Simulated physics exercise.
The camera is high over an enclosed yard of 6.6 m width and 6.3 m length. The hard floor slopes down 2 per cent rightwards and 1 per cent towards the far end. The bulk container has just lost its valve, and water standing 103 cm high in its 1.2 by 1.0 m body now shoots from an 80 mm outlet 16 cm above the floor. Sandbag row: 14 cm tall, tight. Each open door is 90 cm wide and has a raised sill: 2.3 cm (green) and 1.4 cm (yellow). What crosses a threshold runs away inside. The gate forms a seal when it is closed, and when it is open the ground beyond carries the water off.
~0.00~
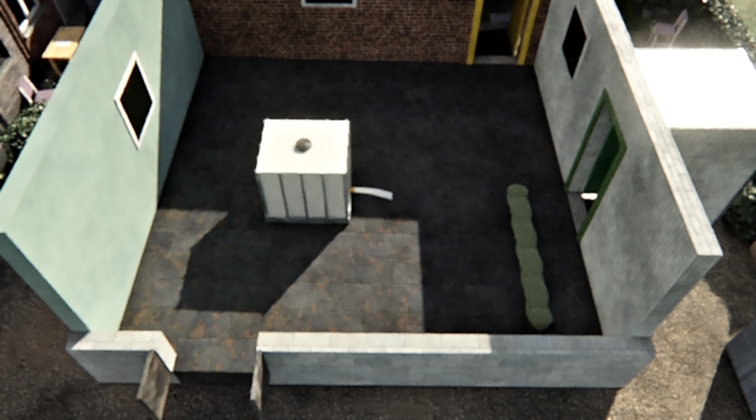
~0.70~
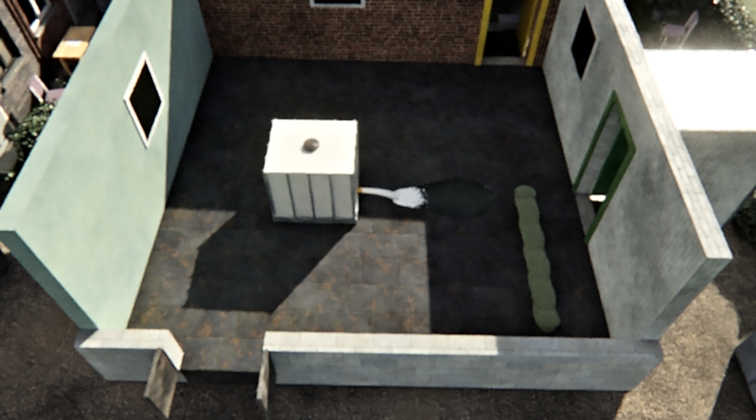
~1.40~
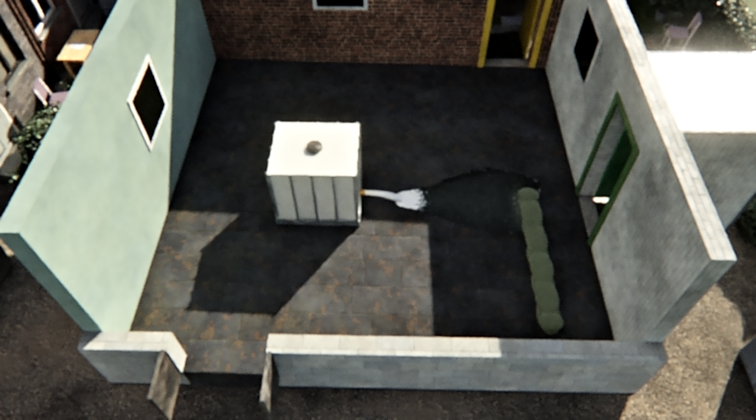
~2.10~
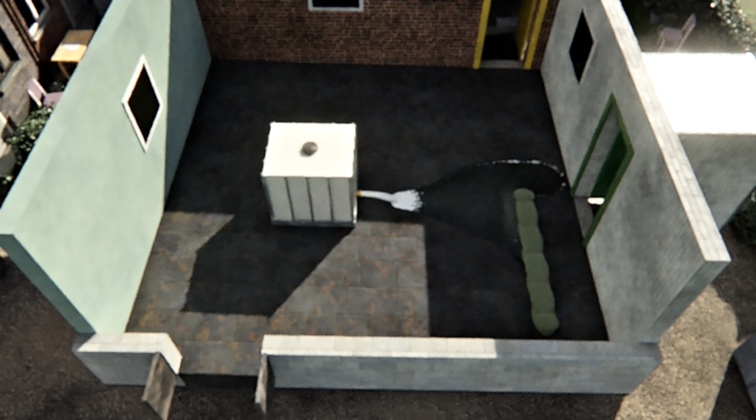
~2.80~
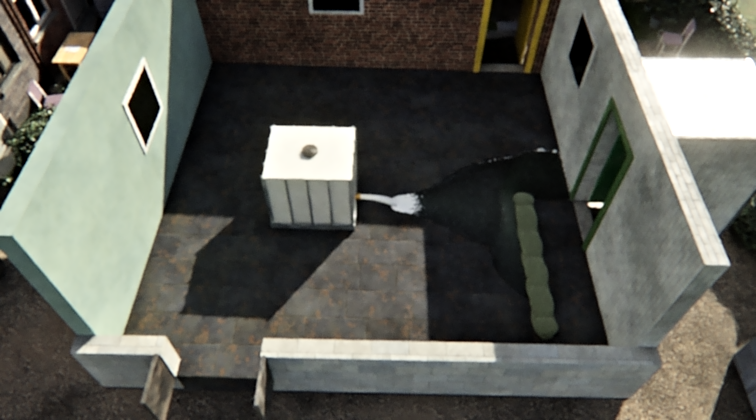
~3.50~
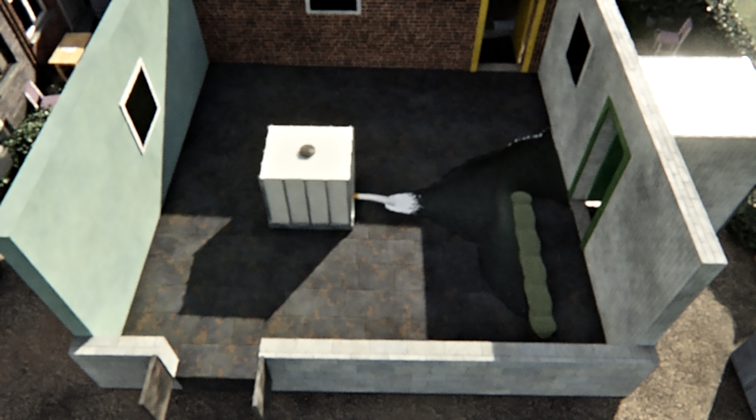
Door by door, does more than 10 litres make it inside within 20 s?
Green door: No, 10 litres or less; yellow door: Yes, more than 10 litres.
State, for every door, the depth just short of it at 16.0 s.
Green 2.5 cm, yellow 4.0 cm.
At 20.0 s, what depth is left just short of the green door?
2.5 cm.
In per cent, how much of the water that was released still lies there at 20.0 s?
Share: Close to 84 %.
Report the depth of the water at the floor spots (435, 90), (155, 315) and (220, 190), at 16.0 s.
Roughly 0.6 cm at the first, 0.0 cm at the second, 0.0 cm at the third.
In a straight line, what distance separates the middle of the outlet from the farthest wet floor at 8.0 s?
It's got to near 4.8 m out by then.
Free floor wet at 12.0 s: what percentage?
25 %.
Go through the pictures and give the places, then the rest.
The jet has just started at (366, 191); the ground is still dry, in the first frame.
The jet leaves at (374, 191); the sheet reaches (493, 200), 2.2 m away, and wets 0.8 m2, in the second frame.
The jet leaves at (377, 193); the sheet reaches (537, 186), 3.0 m away, and wets 1.7 m2, in the third frame.
From the spout at (372, 194) the water has spread over 2.3 m2; its tip is at (558, 175), and it is 1.1 cm deep on average, in the fourth frame.
From the spout at (372, 198) the water has spread over 3.1 m2; its tip is at (558, 153), and it is 1.1 cm deep on average, in the fifth frame.
From the spout at (370, 197) the water has spread over 3.8 m2; its tip is at (550, 129), and it is 1.1 cm deep on average, in the sixth frame.
After 5.0 s water covers 15 % of the floor and is deepest (6 cm) near (511, 209); green door 0.57 cm at the sill, 0 L in, yellow door not reached.
After 8.0 s water covers 20 % of the floor and is deepest (6 cm) near (511, 209); green door 1.2 cm at the sill, 0 L in, yellow door 2.2 cm at the sill, 0 L in.
After 12.0 s water covers 25 % of the floor and is deepest (6 cm) near (511, 209); green door 1.6 cm at the sill, 0 L in, yellow door 3.3 cm at the sill, 7 L in.
After 16.0 s water covers 30 % of the floor and is deepest (6 cm) near (513, 218); green door 2.6 cm at the sill, 0 L in, yellow door 3.8 cm at the sill, 23 L in.
After 20.0 s water covers 30 % of the floor and is deepest (7 cm) near (513, 218); green door 2.4 cm at the sill, 0 L in, yellow door 4.4 cm at the sill, 46 L in.
